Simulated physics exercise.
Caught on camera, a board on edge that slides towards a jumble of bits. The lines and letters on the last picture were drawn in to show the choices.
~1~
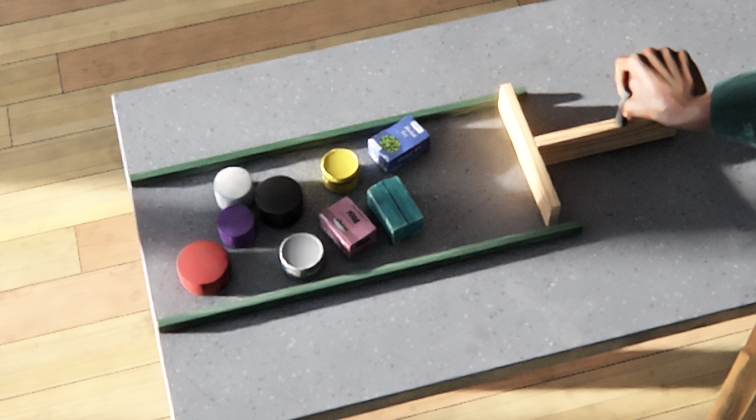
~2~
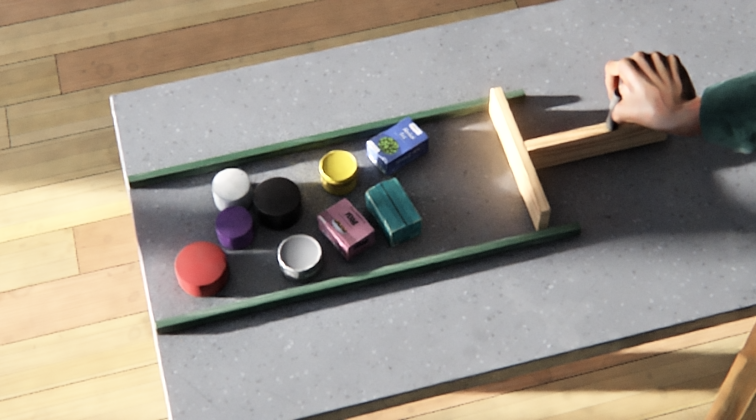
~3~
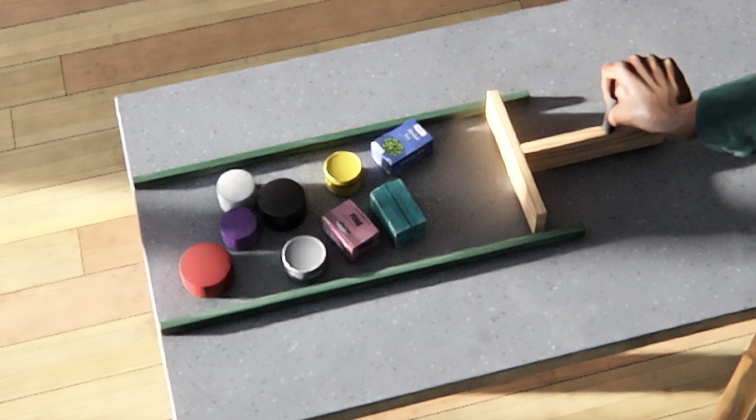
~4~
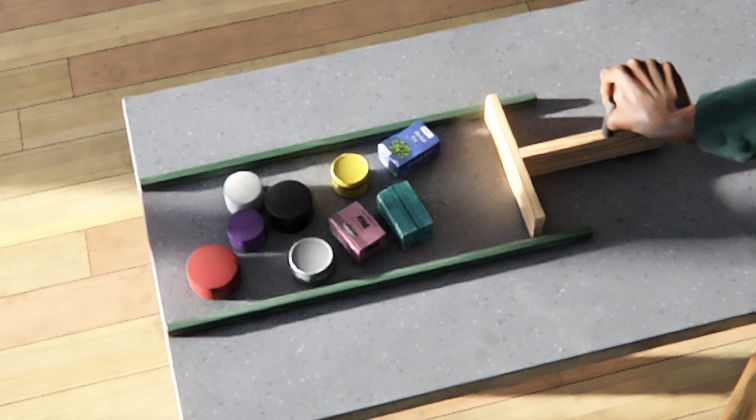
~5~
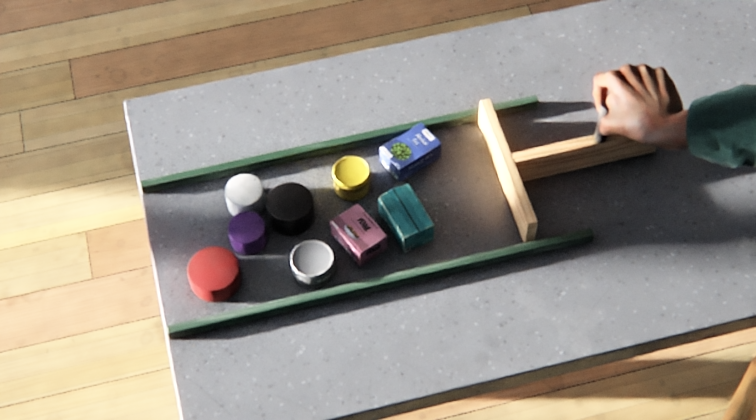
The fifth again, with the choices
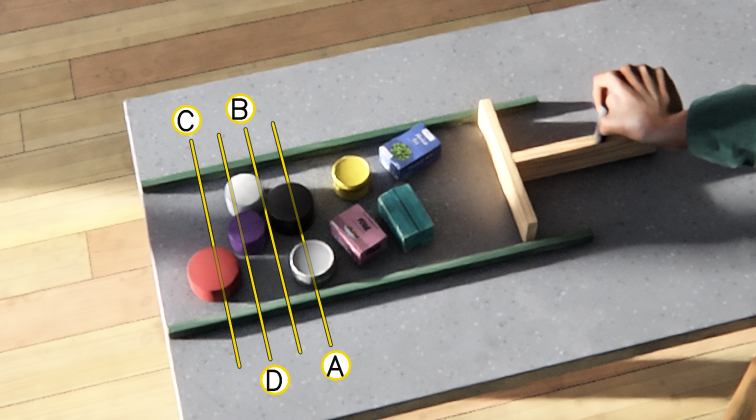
A hand sliding a wooden board slightly left between green rails towards a cluster of small tubs, tins and boxes on a grey tabletop.
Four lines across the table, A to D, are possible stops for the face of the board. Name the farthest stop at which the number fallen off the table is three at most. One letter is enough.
No farther than D.
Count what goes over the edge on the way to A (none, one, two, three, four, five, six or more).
By then, none.
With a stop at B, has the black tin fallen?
No.
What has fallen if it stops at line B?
The red tin goes over.
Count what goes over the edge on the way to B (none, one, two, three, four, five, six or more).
By then, one.
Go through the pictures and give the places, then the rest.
The first picture shows turquoise box (396, 211); red tin (204, 268); purple tin (237, 227).
The second picture shows board (521, 147); white tin (233, 191).
The third picture shows board (517, 150); blue packet (402, 147).
The fourth picture shows board (515, 154); yellow tub (350, 176).
The fifth picture shows board (508, 159); turquoise box (406, 218); red tin (215, 275); purple tin (248, 234).
On the marked copy, A at (300, 228); B at (271, 234); C at (214, 247); D at (243, 240).
Taking D. A third of the way, board (415, 180); blue packet (367, 154); yellow tub (332, 184).
Two thirds of the way, board (318, 201); red tin (191, 276); purple tin (225, 249).
When it is over, board (244, 218); red tin over the edge; grey jar over the edge; two fallen.
As for the rest, A is within the limit but short; B is within the limit but short; C drops four.
